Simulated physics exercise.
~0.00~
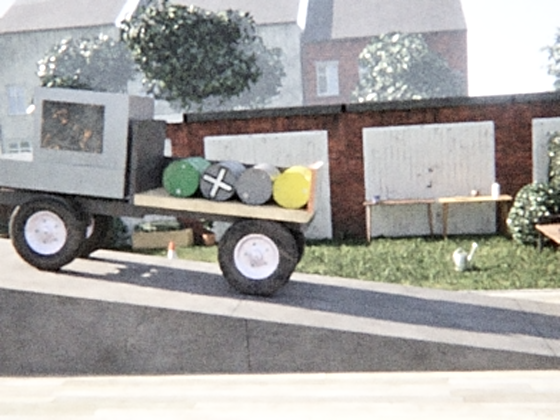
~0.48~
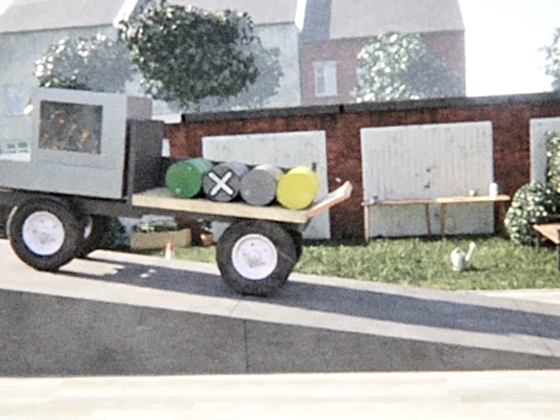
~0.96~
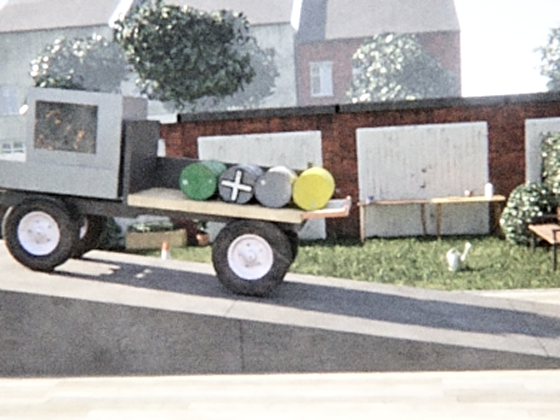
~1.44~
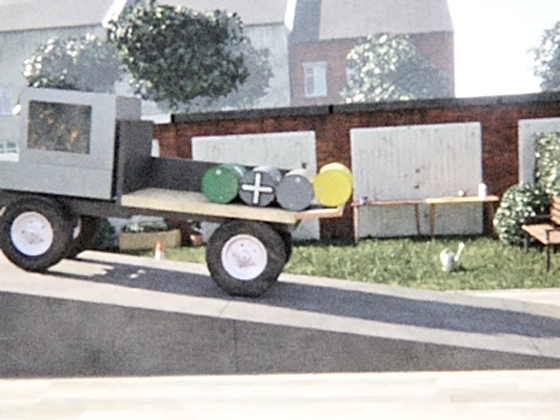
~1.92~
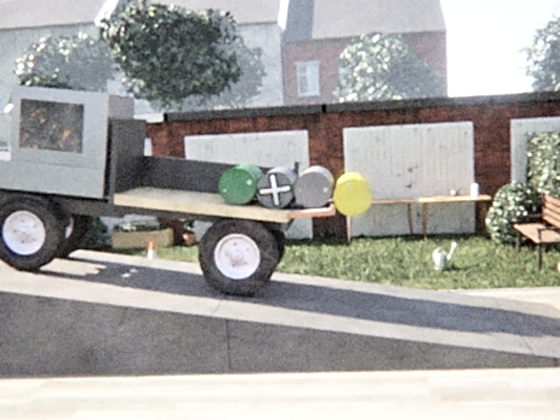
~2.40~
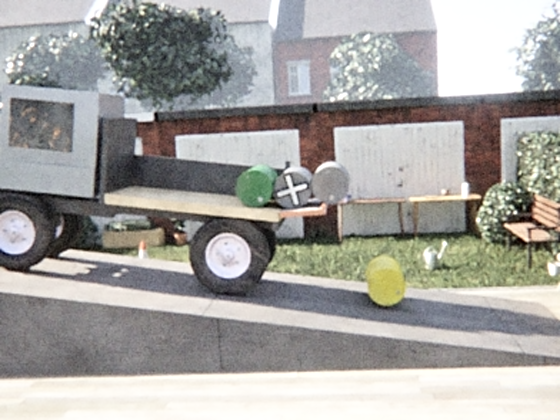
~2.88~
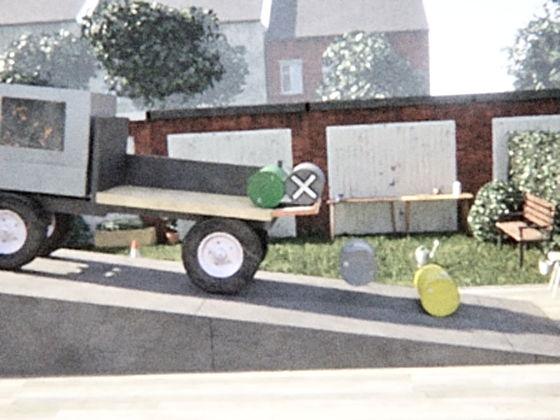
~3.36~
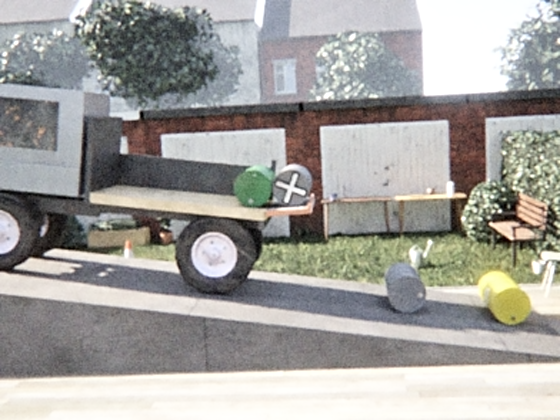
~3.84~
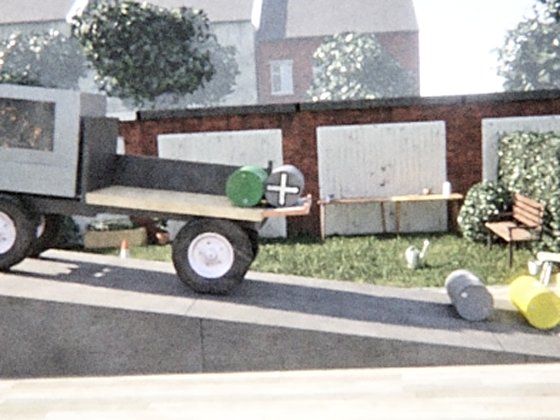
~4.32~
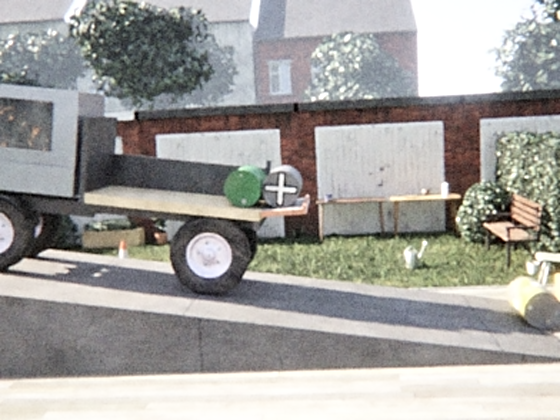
A grey pick-up stood on a slope as its tailgate swung down and four drums rolled right along the bed; the yellow one dropped off the back, then a grey one, and both rolled downhill while the green and white-crossed drums stayed aboard.
